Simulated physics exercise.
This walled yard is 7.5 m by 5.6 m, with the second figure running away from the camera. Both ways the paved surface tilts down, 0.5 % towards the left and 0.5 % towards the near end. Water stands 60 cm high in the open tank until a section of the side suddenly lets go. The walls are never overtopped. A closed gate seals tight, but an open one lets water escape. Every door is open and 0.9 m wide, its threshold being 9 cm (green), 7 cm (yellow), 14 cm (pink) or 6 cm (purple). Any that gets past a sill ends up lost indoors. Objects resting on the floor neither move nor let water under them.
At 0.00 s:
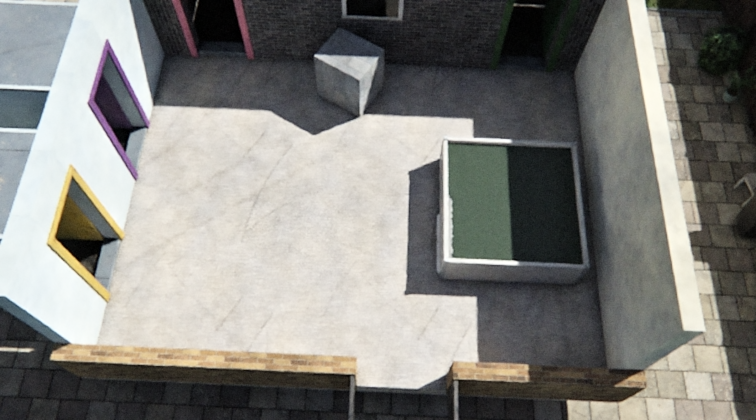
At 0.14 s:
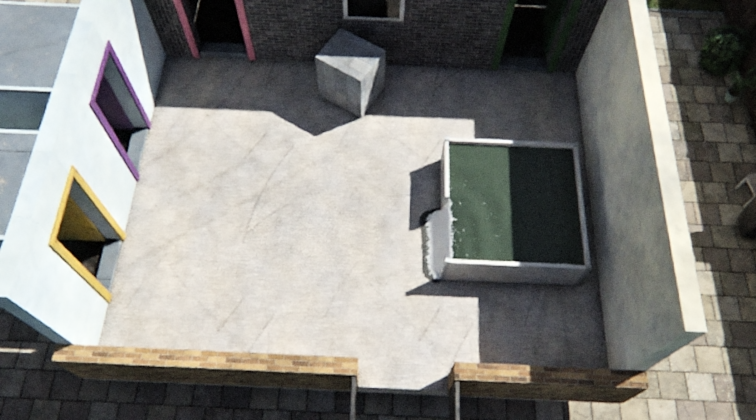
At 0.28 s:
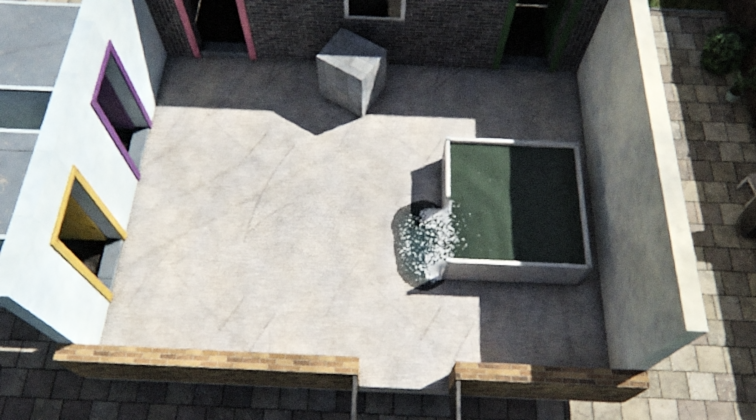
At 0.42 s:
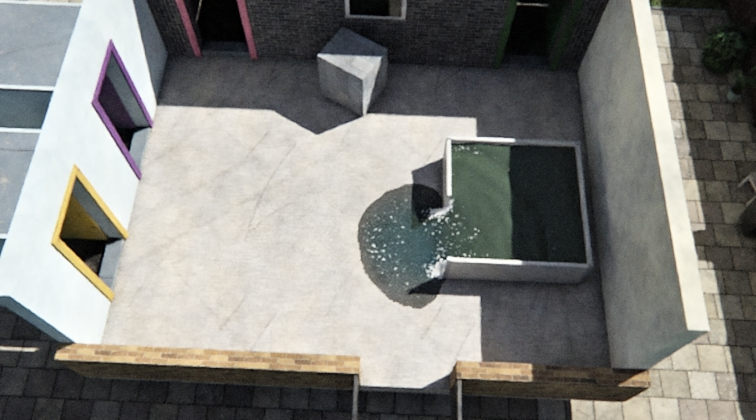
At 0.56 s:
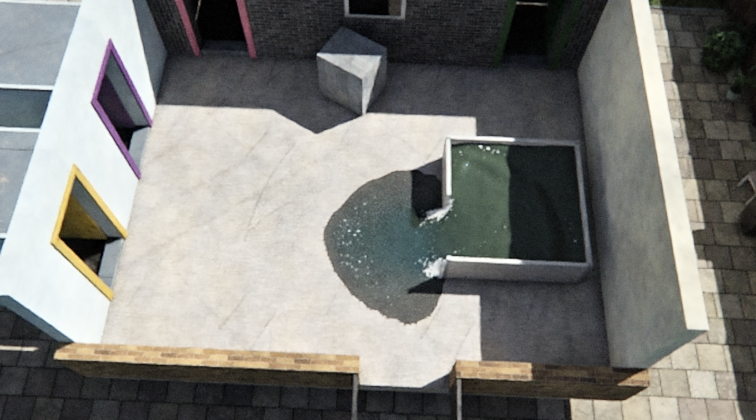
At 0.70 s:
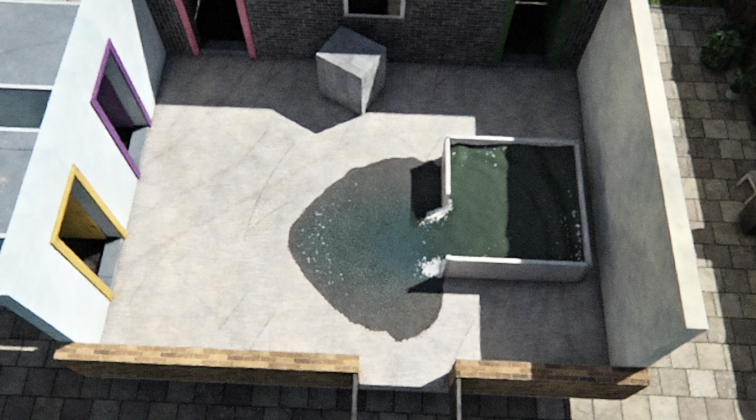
A walled paved yard is seen from high above, with a dark brick wall at the back and a low tan brick wall in front. Purple and yellow openings line the pale left wall, a grey angular block sits near the back, and a tank of dark green water stands at right. Water bursts from the tank's left side, splashes white, and spreads leftward in a widening rounded pool.
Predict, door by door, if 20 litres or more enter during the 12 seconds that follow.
At the green door the limit will hold, at the yellow door the limit will be broken, at the pink door the limit will hold, at the purple door the limit will be broken.
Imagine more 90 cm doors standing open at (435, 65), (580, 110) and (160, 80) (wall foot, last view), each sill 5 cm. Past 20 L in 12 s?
Note, doorways in listed order: Stays short, stays short, goes beyond.
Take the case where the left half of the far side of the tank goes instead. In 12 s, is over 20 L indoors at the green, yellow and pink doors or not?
For green, too much; for yellow, too little; for pink, too little.
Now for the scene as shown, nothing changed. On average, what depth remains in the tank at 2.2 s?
Some 35 cm on average.
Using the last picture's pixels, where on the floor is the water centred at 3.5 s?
The water is centred near (355, 233).
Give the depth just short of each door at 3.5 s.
Depths: Green door 0 cm, yellow door 21 cm, pink door 0 cm, purple door 13 cm.
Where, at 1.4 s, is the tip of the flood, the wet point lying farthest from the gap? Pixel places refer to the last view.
Point: Roughly (156, 255) in the last view.
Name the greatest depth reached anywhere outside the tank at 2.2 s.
Roughly 26 cm.
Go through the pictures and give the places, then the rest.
The first picture shows still water, 60 cm deep, in the open tank at (512, 202).
In the second picture, water pours out at (446, 240) and has run 0.6 m, to (434, 214); typically 8 cm deep outside, 60 cm at the open tank's back.
In the third picture, water pours out at (447, 240) and has run 0.9 m, to (402, 215); typically 10 cm deep outside, 60 cm at the open tank's back.
In the fourth picture, water pours out at (448, 240) and has run 1.3 m, to (366, 223); typically 7 cm deep outside, 60 cm at the open tank's back.
In the fifth picture, water pours out at (447, 239) and has run 1.8 m, to (331, 231); typically 5 cm deep outside, 59 cm at the open tank's back.
In the sixth picture, water pours out at (447, 238) and has run 2.4 m, to (295, 246); typically 4 cm deep outside, 55 cm at the open tank's back.
After 1.4 s water covers 30 % of the floor and is deepest (33 cm) near (431, 245); green door not reached, yellow door not reached, pink door not reached, purple door not reached.
After 2.2 s water covers 50 % of the floor and is deepest (26 cm) near (431, 255); green door not reached, yellow door 15 cm at the sill, 4 L in, pink door not reached, purple door not reached.
After 3.5 s water covers 60 % of the floor and is deepest (28 cm) near (98, 355); green door not reached, yellow door 21 cm at the sill, 73 L in, pink door not reached, purple door 13 cm at the sill, 29 L in.
After 7.0 s water covers 60 % of the floor and is deepest (19 cm) near (334, 60); green door not reached, yellow door 13 cm at the sill, 176 L in, pink door 14 cm at the sill, 0 L in, purple door 8 cm at the sill, 67 L in.
After 12.0 s water covers 75 % of the floor and is deepest (11 cm) near (152, 119); green door not reached, yellow door 10 cm at the sill, 208 L in, pink door 8 cm at the sill, 0 L in, purple door 10 cm at the sill, 93 L in.
